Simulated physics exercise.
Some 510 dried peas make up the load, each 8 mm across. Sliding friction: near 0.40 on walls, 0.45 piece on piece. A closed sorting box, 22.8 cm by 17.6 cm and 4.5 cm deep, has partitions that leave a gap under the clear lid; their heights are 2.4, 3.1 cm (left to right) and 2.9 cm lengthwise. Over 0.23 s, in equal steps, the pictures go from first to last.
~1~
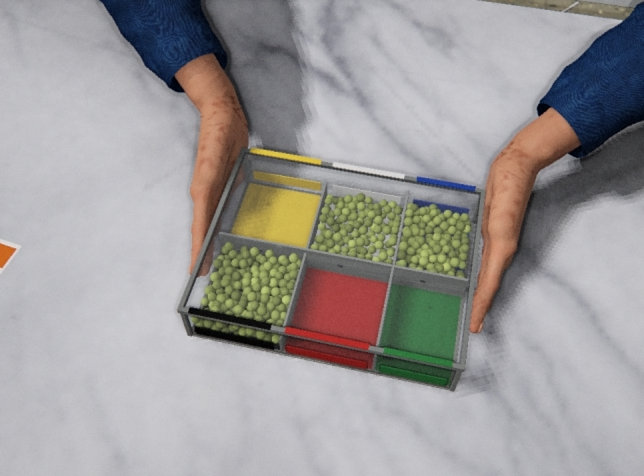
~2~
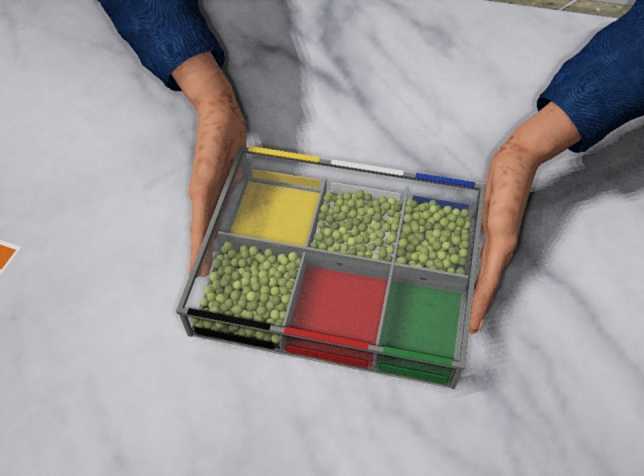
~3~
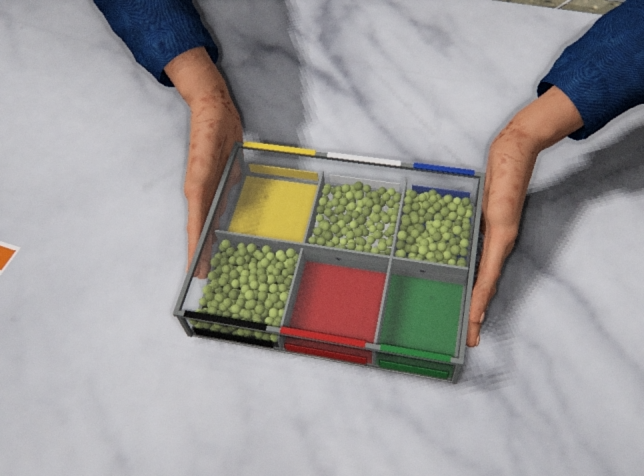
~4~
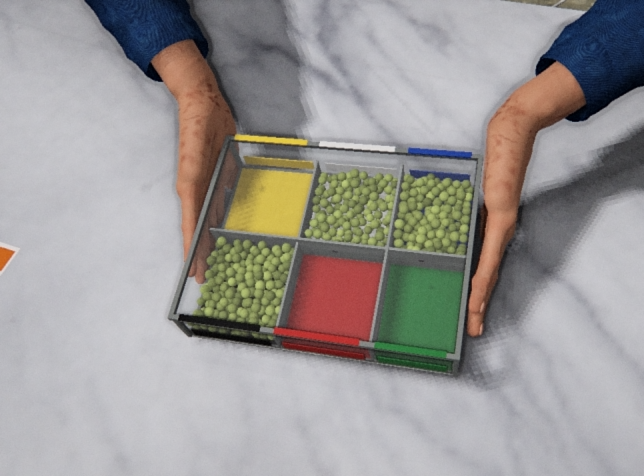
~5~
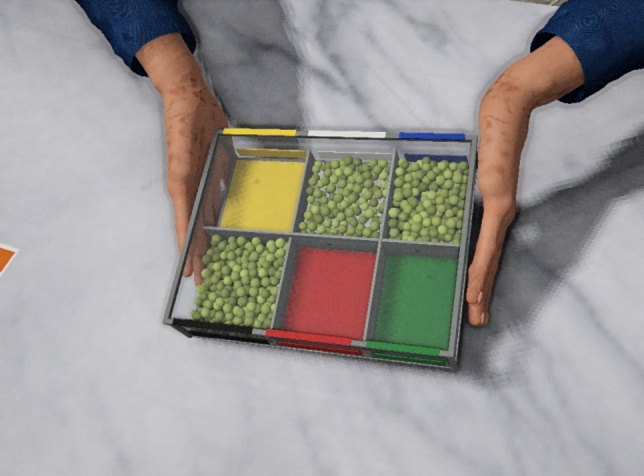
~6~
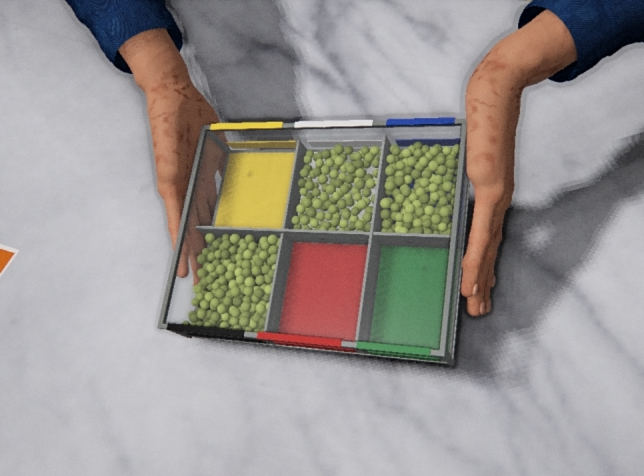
On a pale marble surface, two hands in blue sleeves hold a clear-lided box of six compartments, three filled with green peas and the others showing yellow, red and green floors. The hands slowly tilt the box, shifting it slightly to the left, while the peas stay in their compartments.
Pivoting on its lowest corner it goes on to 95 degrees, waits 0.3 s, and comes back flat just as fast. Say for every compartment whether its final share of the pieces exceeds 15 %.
Red compartment: Misses the mark; blue compartment: Passes the mark; green compartment: Misses the mark; yellow compartment: Misses the mark; white compartment: Misses the mark; black compartment: Passes the mark.
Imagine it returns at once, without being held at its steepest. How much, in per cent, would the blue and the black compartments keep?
In per cent: Blue 25, black 60.
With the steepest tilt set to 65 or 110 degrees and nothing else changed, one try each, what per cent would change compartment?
Around 15 and 35 in a hundred, respectively.
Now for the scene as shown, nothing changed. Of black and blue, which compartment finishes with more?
It is the black one.
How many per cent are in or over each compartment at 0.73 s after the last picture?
Red 5, blue 25, green 0, yellow 5, white 10, black 55.
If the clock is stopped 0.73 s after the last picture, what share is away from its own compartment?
About 25 %.
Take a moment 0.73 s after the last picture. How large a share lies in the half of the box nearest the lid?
I'd say around 60 percent of the pieces.
Then, 0.73 s after the last picture, tilt 95 degrees; red 5 %, blue 25 %, yellow 5 %, white 10 %, black 55 %.
Then, 1.22 s after the last picture, tilt 51 degrees; red 5 %, blue 25 %, yellow 5 %, black 65 %.
Then, 1.78 s after the last picture, tilt 0 degrees; red 5 %, blue 20 %, yellow 5 %, white 5 %, black 65 %.
In the end, red 5 %, blue 20 %, green 0 %, yellow 5 %, white 5 %, black 65 %.
